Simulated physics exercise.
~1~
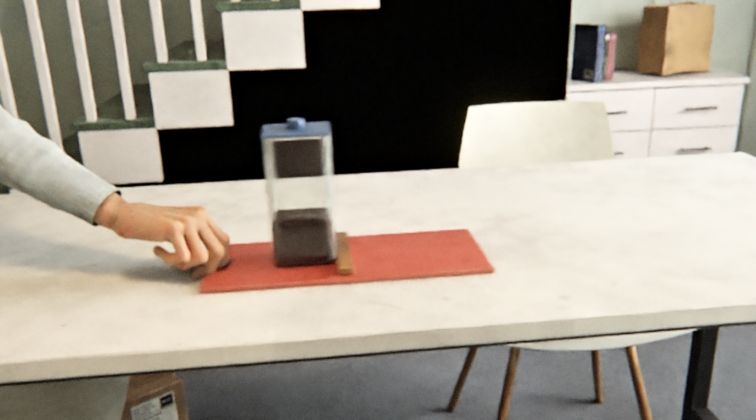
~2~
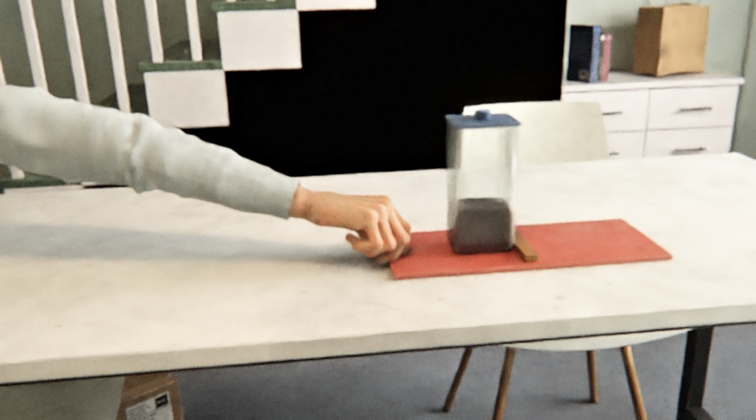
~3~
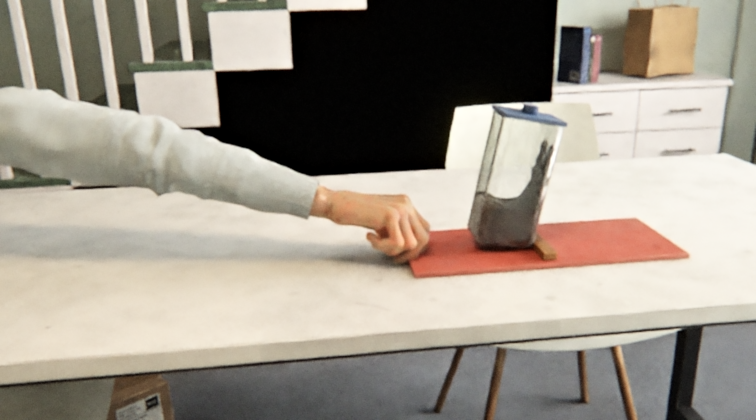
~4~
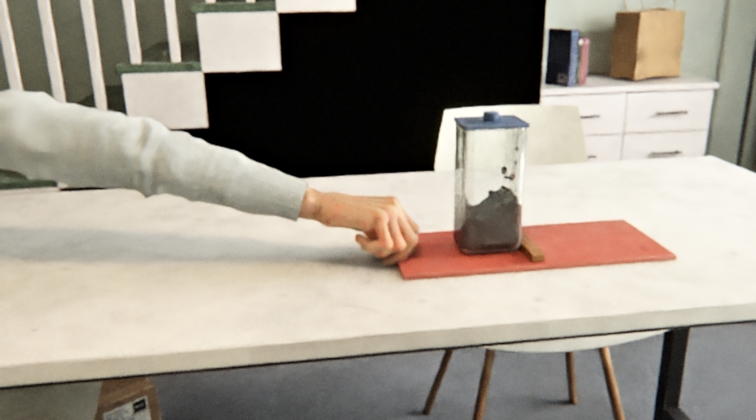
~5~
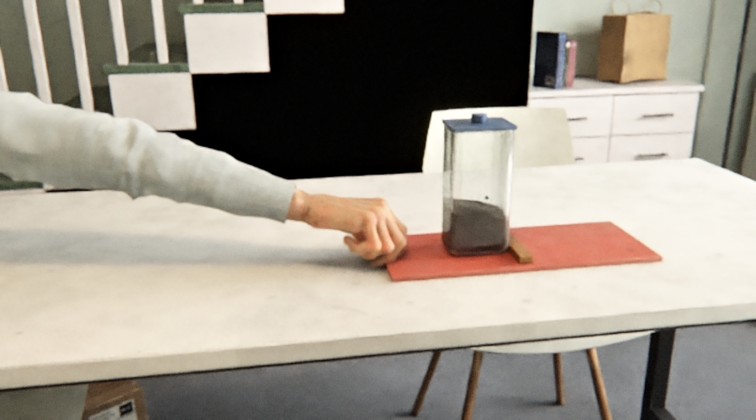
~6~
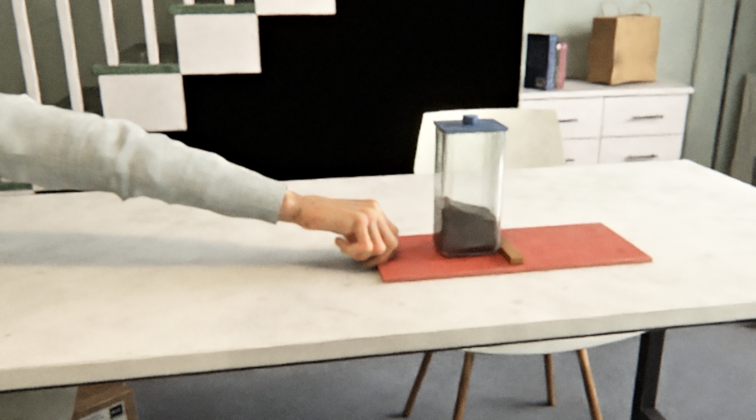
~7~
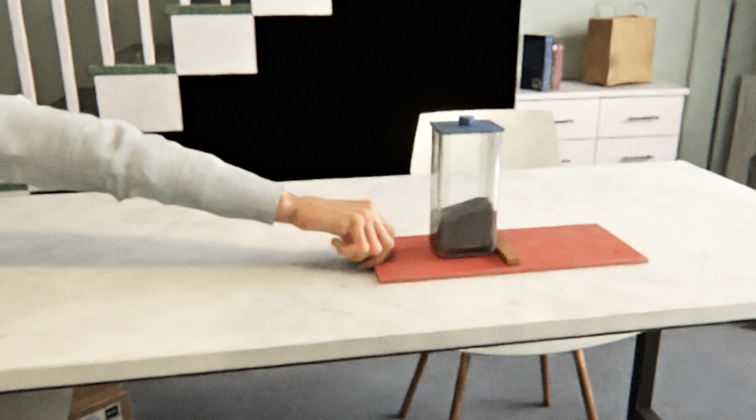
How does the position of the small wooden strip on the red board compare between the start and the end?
At the start the strip was left of the white chair, in front of the black area, and by the end it was farther right along the table, in front of the chair.
